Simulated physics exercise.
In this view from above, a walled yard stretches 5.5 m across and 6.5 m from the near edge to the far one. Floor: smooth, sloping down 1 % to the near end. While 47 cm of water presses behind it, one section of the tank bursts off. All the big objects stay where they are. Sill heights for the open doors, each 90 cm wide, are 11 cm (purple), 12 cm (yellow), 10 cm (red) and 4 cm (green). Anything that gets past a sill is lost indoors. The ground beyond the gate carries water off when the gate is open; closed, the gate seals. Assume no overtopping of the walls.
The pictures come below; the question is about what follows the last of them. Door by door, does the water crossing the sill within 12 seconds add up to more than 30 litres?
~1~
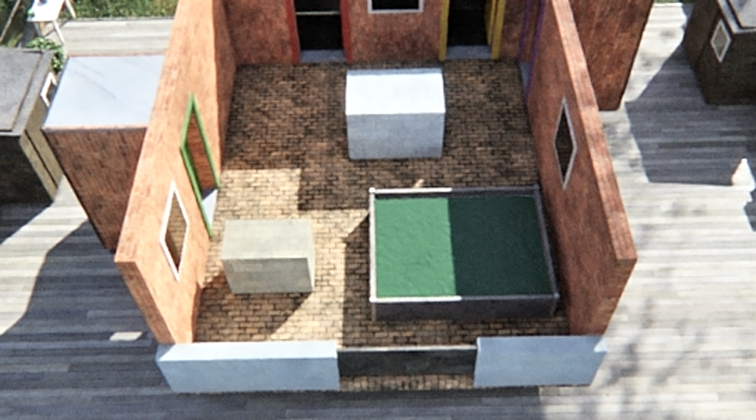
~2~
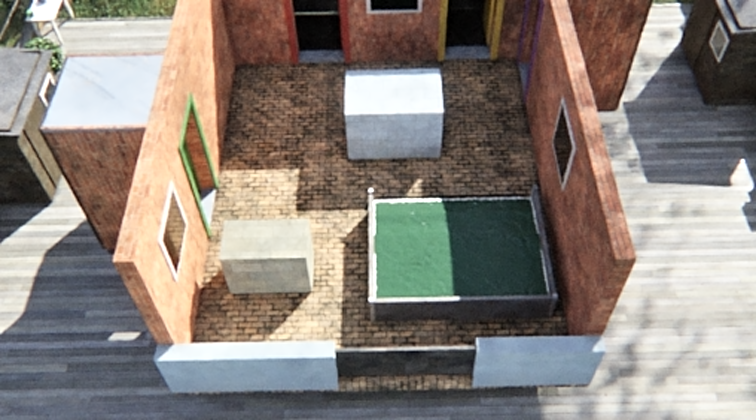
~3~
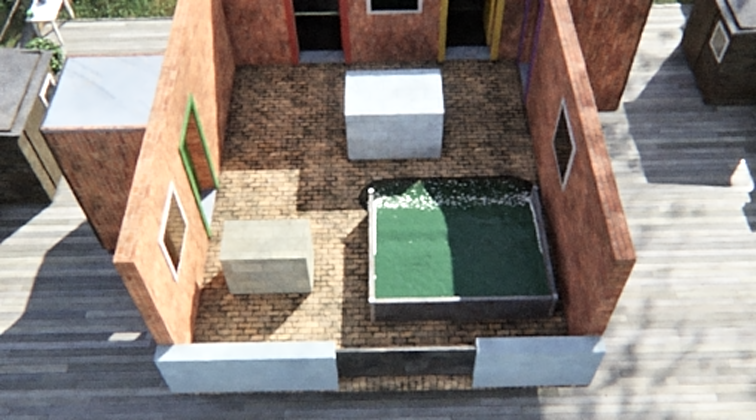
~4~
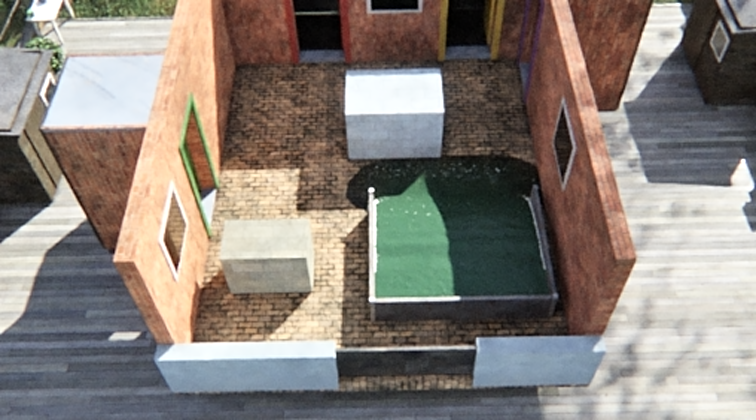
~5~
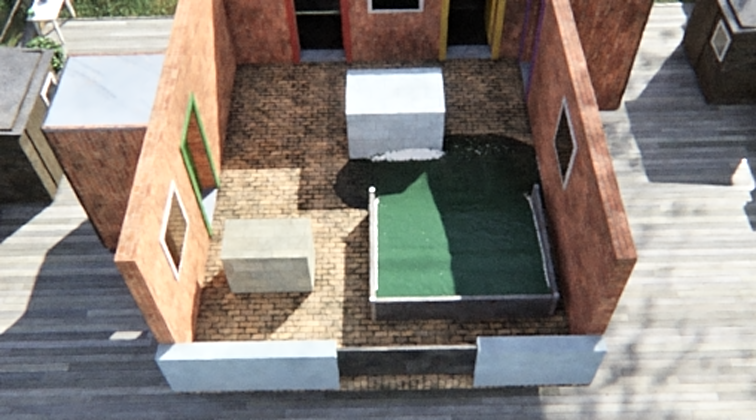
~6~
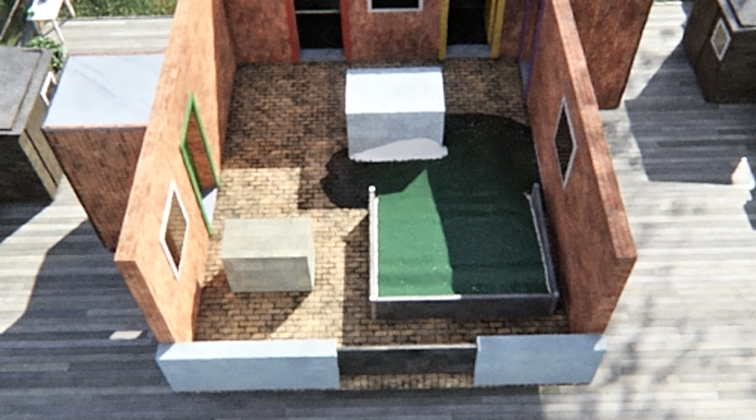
Door by door: The purple door: Yes; the yellow door: Yes; the red door: No; the green door: Yes.
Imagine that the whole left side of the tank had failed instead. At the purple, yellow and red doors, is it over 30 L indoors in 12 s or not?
Door by door - purple: Within bounds, yellow: Within bounds, red: Within bounds.
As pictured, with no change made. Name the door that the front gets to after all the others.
It would be the red one.
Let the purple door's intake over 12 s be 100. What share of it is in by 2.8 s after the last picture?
Around 55 percent.
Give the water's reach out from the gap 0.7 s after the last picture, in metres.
About 3.8 m.
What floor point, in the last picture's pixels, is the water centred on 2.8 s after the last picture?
Pixel position near (422, 167).
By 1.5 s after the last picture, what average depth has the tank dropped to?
Some 18 cm on average.
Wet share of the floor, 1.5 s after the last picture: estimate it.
I'd guess around 45 %.
Then, 0.7 s after the last picture water covers 30 % of the floor and is deepest (32 cm) near (419, 170); purple door 5 cm at the sill, 0 L in, yellow door 12 cm at the sill, 0 L in, red door not reached, green door not reached.
Then, 1.5 s after the last picture water covers 45 % of the floor and is deepest (36 cm) near (505, 61); purple door 16 cm at the sill, 0 L in, yellow door 24 cm at the sill, 20 L in, red door not reached, green door not reached.
Then, 2.8 s after the last picture water covers 65 % of the floor and is deepest (24 cm) near (515, 61); purple door 19 cm at the sill, 35 L in, yellow door 23 cm at the sill, 95 L in, red door 3 cm at the sill, 0 L in, green door 12 cm at the sill, 31 L in.
Then, 6.3 s after the last picture water covers 90 % of the floor and is deepest (13 cm) near (300, 79); purple door 7 cm at the sill, 66 L in, yellow door 6 cm at the sill, 130 L in, red door 7 cm at the sill, 0 L in, green door 9 cm at the sill, 98 L in.
Then, 11.3 s after the last picture water covers 95 % of the floor and is deepest (13 cm) near (191, 368); purple door 3 cm at the sill, 66 L in, yellow door 2 cm at the sill, 130 L in, red door 4 cm at the sill, 1 L in, green door 10 cm at the sill, 147 L in.
